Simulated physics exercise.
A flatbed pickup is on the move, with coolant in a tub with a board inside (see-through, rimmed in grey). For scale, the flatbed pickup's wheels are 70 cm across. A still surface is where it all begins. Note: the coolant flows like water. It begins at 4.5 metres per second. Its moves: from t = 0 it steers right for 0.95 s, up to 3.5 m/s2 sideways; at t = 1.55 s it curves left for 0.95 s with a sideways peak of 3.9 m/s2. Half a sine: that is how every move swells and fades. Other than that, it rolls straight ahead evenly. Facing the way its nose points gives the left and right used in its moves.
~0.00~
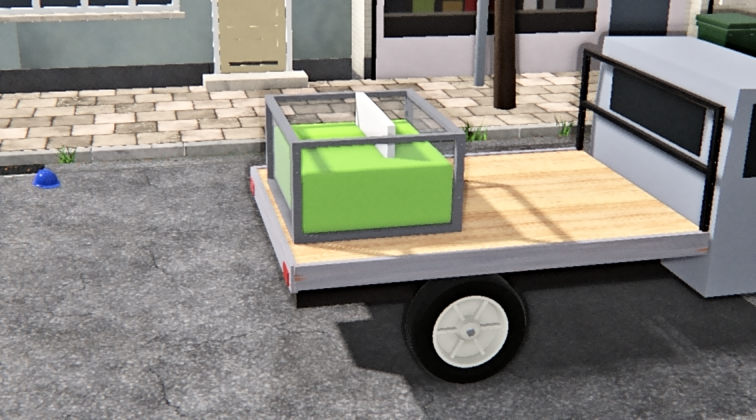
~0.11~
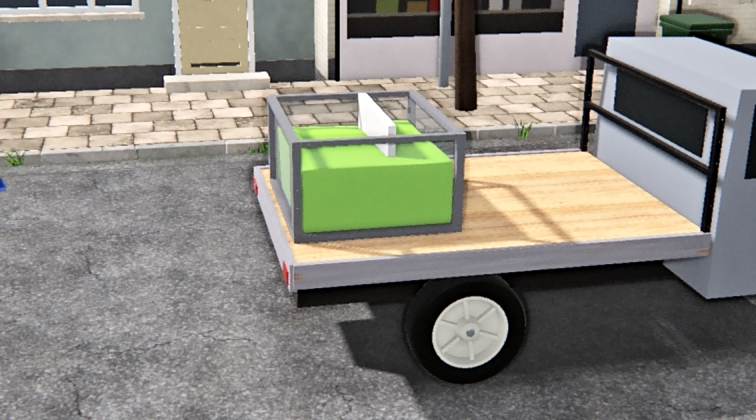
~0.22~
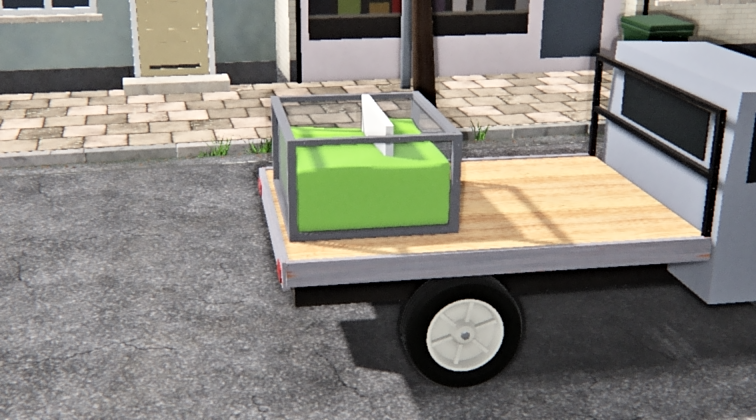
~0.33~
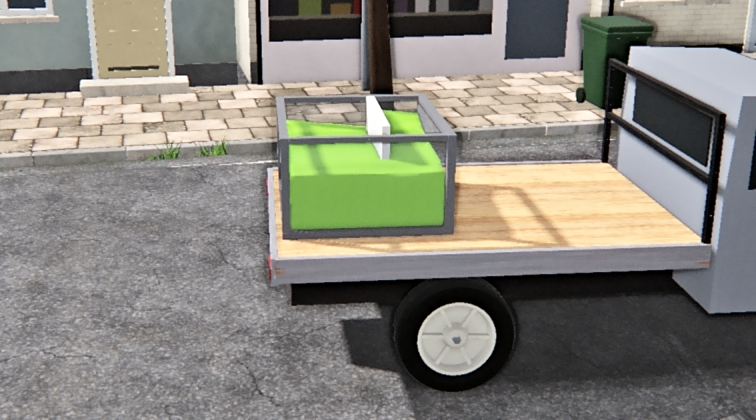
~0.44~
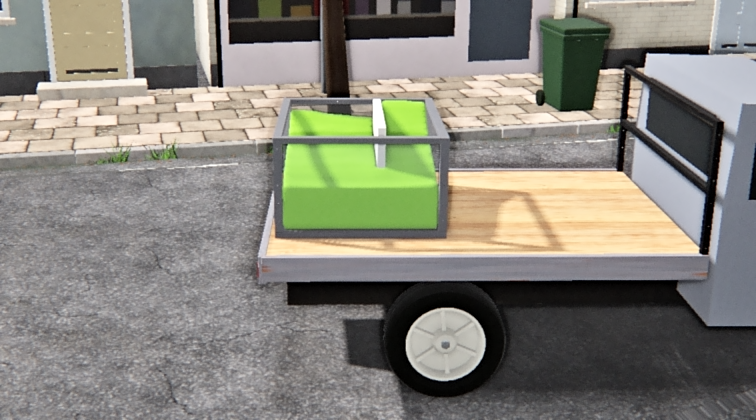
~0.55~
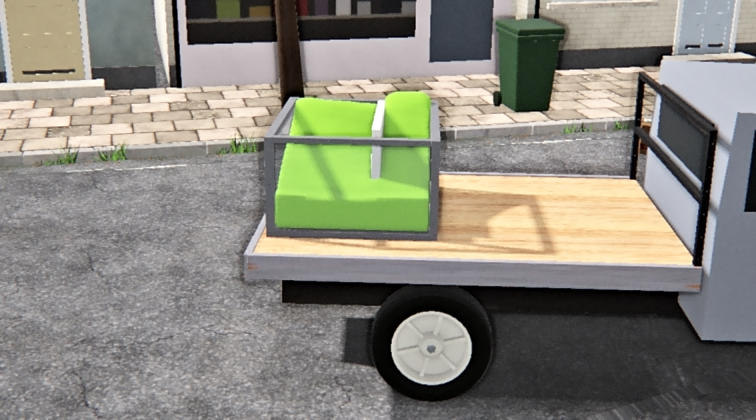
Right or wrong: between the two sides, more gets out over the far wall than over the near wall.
Right.
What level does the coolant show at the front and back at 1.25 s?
Around 38 cm toward the front, with 32 cm behind.
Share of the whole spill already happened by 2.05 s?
Some 70 percent has come out by that time.
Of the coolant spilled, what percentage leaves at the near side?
Near 20 per cent of the spill.
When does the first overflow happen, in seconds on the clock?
It first spills at close to 0.9 s.
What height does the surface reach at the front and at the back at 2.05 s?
At that moment it stands around 24 cm in front and around 30 cm behind.
After 1.25 s it stands 32 cm high behind and 38 cm in front; 8 per cent has gone over the far side, a little elsewhere.
After 2.05 s it stands 31 cm high behind and 24 cm in front; 11 per cent has gone over the far side, a little elsewhere.
After 3.05 s it stands 34 cm high behind and 46 cm in front; 12 per cent has gone over the far side, a little elsewhere.
After 5.49 s 15 per cent has gone over the far side, a little elsewhere; the far side has passed 10 per cent and the near side 2.
